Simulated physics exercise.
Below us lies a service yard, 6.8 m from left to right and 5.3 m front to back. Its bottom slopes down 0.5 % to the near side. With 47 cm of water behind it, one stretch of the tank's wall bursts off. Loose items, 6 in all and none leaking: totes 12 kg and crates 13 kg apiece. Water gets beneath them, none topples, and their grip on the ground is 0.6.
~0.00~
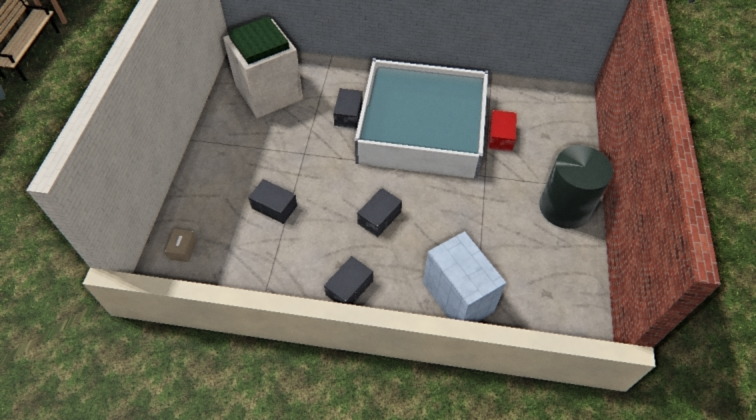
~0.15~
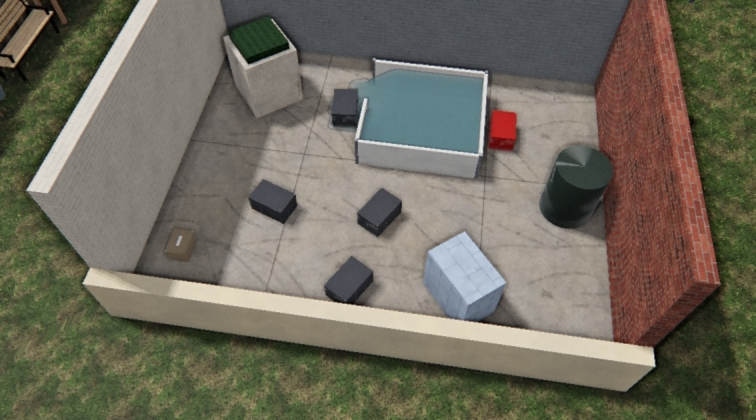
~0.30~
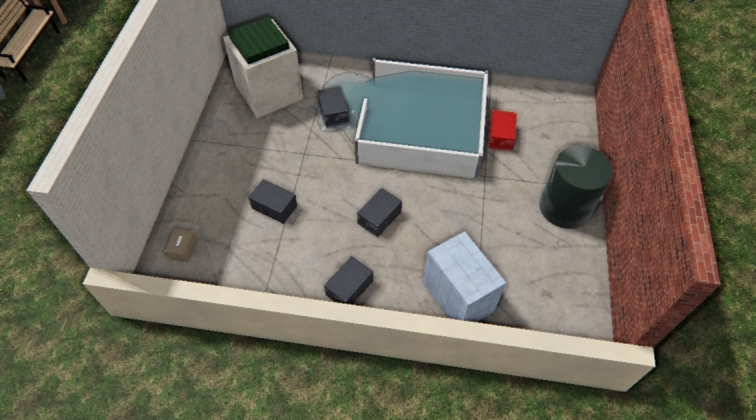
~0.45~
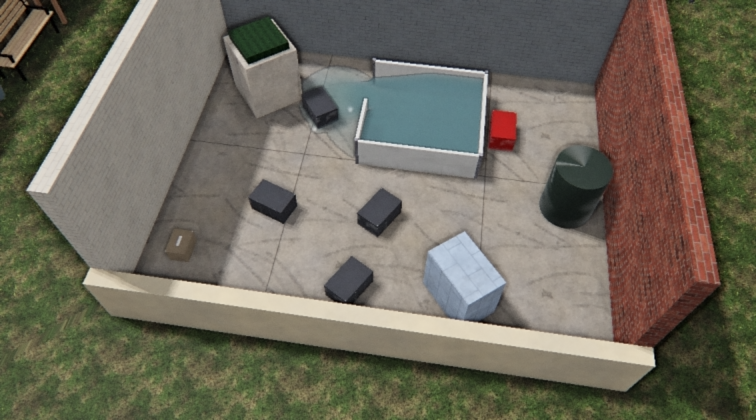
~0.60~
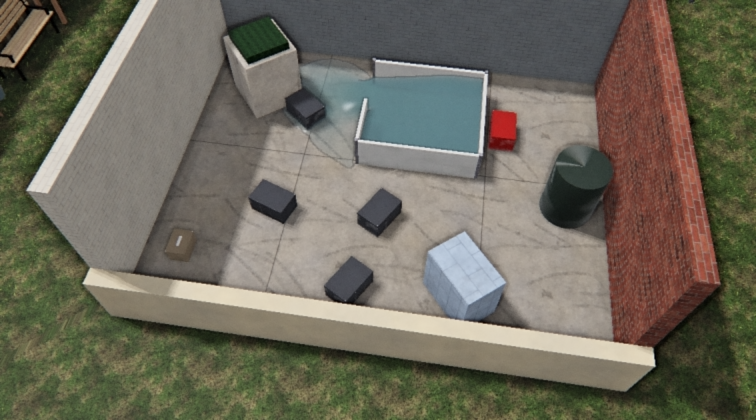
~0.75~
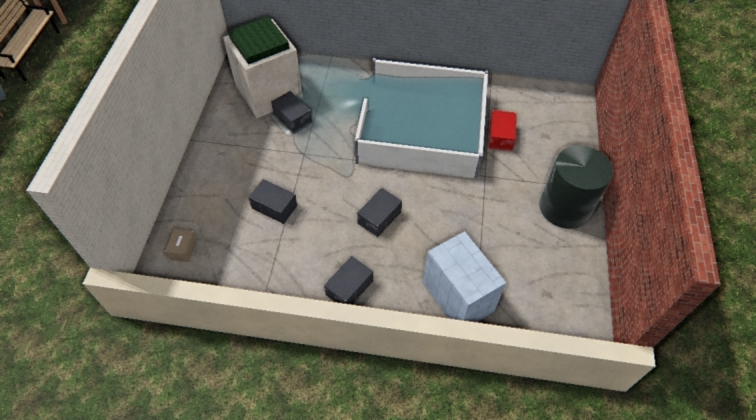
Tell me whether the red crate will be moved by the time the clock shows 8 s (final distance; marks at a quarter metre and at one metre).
The red crate barely shifts.
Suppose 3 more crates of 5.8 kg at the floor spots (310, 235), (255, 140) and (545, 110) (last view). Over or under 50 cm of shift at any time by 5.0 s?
In turn: Short of it, past it, less.
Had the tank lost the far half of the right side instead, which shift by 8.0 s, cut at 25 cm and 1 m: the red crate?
In that case the red crate travels far.
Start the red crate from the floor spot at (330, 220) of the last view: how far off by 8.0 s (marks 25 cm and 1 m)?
It barely shifts.
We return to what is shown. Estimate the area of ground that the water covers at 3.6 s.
About 15 m2.
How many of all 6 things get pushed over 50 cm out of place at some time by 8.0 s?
3 of them.
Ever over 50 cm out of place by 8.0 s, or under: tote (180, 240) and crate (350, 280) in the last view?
In turn: Over, over.
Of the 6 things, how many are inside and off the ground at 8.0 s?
1 of them.
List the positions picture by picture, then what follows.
The first picture shows the red crate at (504, 124) rests on the ground; 3.4 m2 under water; 0 of 6 have shifted.
The second picture shows the red crate at (504, 124), on the bottom; 3.8 m2 under water; 1 of 6 have shifted.
The third picture shows the red crate at (504, 124) rests on the ground; water covers 4.3 m2; 1 of 6 have shifted.
The fourth picture shows the red crate at (504, 124), on the bottom; water covers 5.1 m2; 1 of 6 have shifted.
The fifth picture shows the red crate at (504, 124), on the bottom; 5.9 m2 under water; 1 of 6 have shifted.
The sixth picture shows the red crate at (504, 124), on the bottom; 6.6 m2 under water; 1 of 6 have shifted.
After 1.6 s the red crate is near (504, 124), 0.0 m from its start, aground; 0 afloat.
After 3.6 s the red crate is near (504, 124), 0.0 m from its start, aground; 1 afloat.
After 5.6 s the red crate is near (504, 124), 0.0 m from its start, aground; 2 afloat.
After 8.0 s the red crate is near (504, 124), 0.0 m from its start, aground; 1 afloat.
